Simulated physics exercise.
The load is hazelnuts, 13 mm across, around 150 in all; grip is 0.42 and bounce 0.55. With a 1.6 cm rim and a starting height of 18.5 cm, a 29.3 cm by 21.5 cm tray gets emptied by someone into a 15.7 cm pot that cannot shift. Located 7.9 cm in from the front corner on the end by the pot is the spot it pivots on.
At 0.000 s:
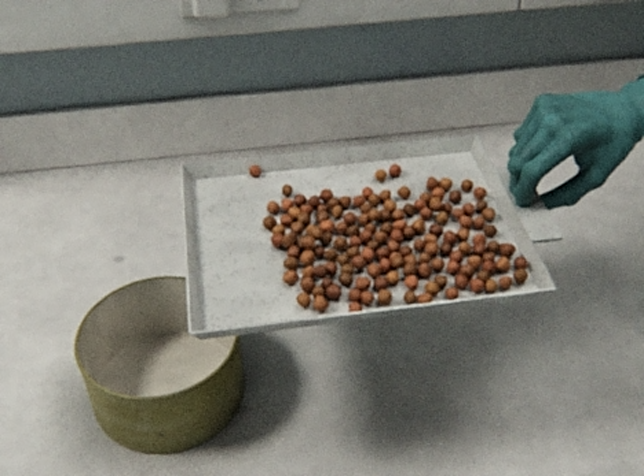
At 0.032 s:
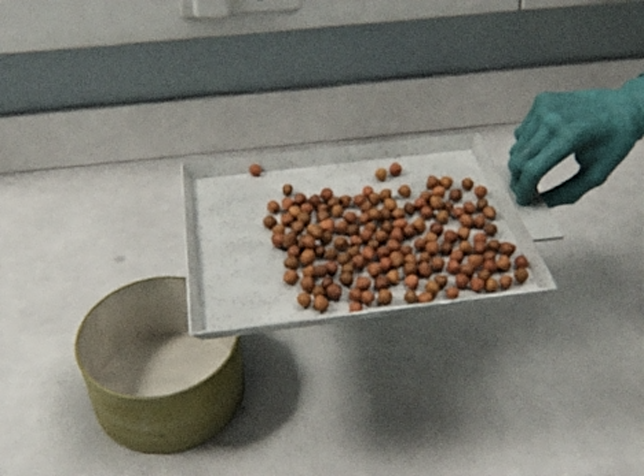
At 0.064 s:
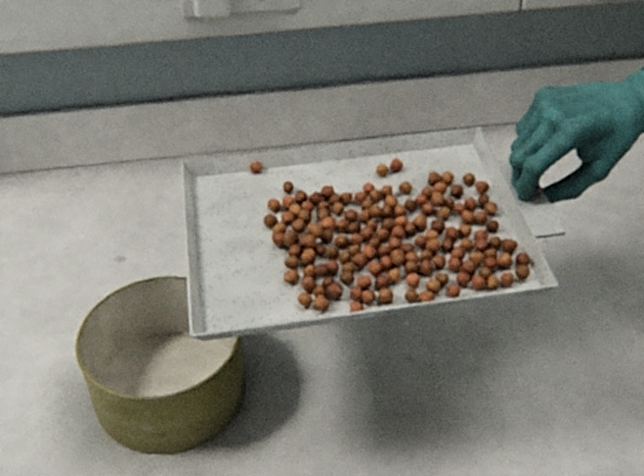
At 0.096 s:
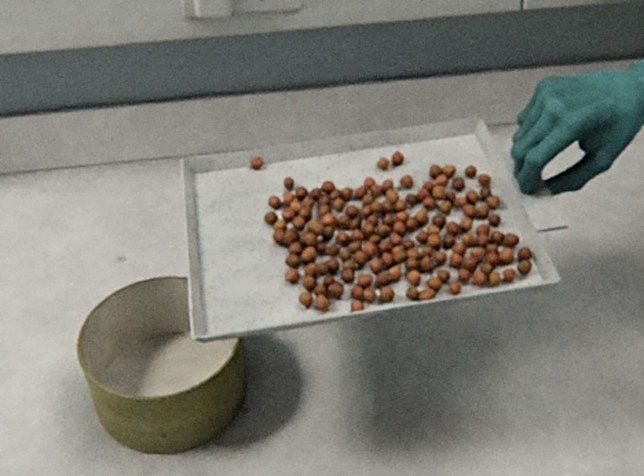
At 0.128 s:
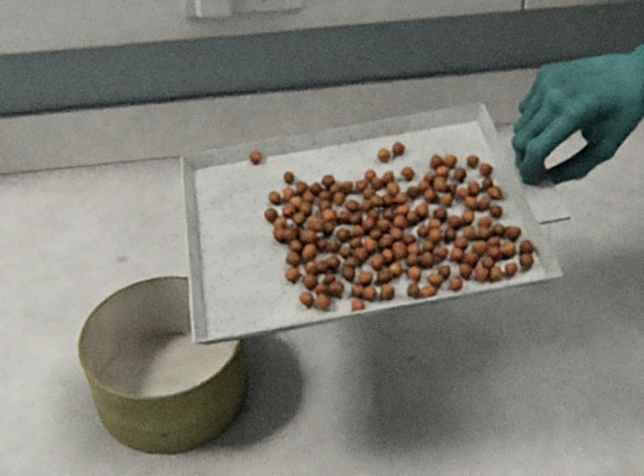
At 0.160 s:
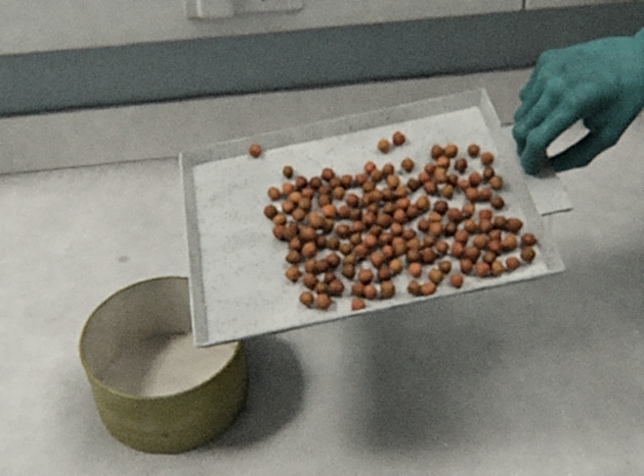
Teal-gloved hand raising the right end of a white tray of hazelnuts, tilting it slightly leftward above an olive-coloured pot.
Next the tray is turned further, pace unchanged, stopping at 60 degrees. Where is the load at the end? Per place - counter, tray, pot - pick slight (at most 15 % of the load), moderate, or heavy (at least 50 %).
Counter - heavy; tray - slight; pot - slight.
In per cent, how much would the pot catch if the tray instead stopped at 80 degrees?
Around 5 per cent, then.
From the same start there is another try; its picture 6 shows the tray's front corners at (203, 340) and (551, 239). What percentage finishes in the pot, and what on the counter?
Pot: 5, counter: 85.
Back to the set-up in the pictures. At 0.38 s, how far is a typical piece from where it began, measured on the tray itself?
Displacement on the tray: About 3 cm.
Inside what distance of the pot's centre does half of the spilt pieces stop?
Some 20 cm, give or take.
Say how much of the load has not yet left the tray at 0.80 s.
Roughly 30 percent of the load, I'd say.
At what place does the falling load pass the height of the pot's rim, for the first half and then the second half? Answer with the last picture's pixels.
Around (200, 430), then (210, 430).
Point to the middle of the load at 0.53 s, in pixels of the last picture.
At that time the load is centred around (302, 281).
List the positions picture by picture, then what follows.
The first picture shows tray tilt 0 degrees, front corners at (199, 325) and (545, 283); middle of the pieces at (381, 237); pot at (157, 333).
The second picture shows tray tilt 0 degrees, front corners at (199, 326) and (546, 282); middle of the pieces at (382, 236).
The third picture shows tray tilt 2 degrees, front corners at (200, 327) and (547, 280); middle of the pieces at (383, 234).
The fourth picture shows tray tilt 4 degrees, front corners at (201, 330) and (549, 275), lowest corner left front; middle of the pieces at (384, 230).
The fifth picture shows tray tilt 8 degrees, front corners at (202, 333) and (551, 270), lowest corner left front; middle of the pieces at (384, 225).
The sixth picture shows tray tilt 11 degrees, front corners at (203, 337) and (552, 264), lowest corner left front; middle of the pieces at (384, 219); pot at (162, 333). The tray's pace is about 115 degrees a second.
After 0.38 s, tilt 36 degrees; the tray holds 100 %, the pot 0 %.
Then, at 0.53 s, tilt 53 degrees; the tray holds 100 %, the pot 0 %.
After 0.80 s, tilt 60 degrees; the tray holds 30 %, the pot 0 %.
By 2.2 s all is still; counter 90 %, tray 5 %, pot 5 %.
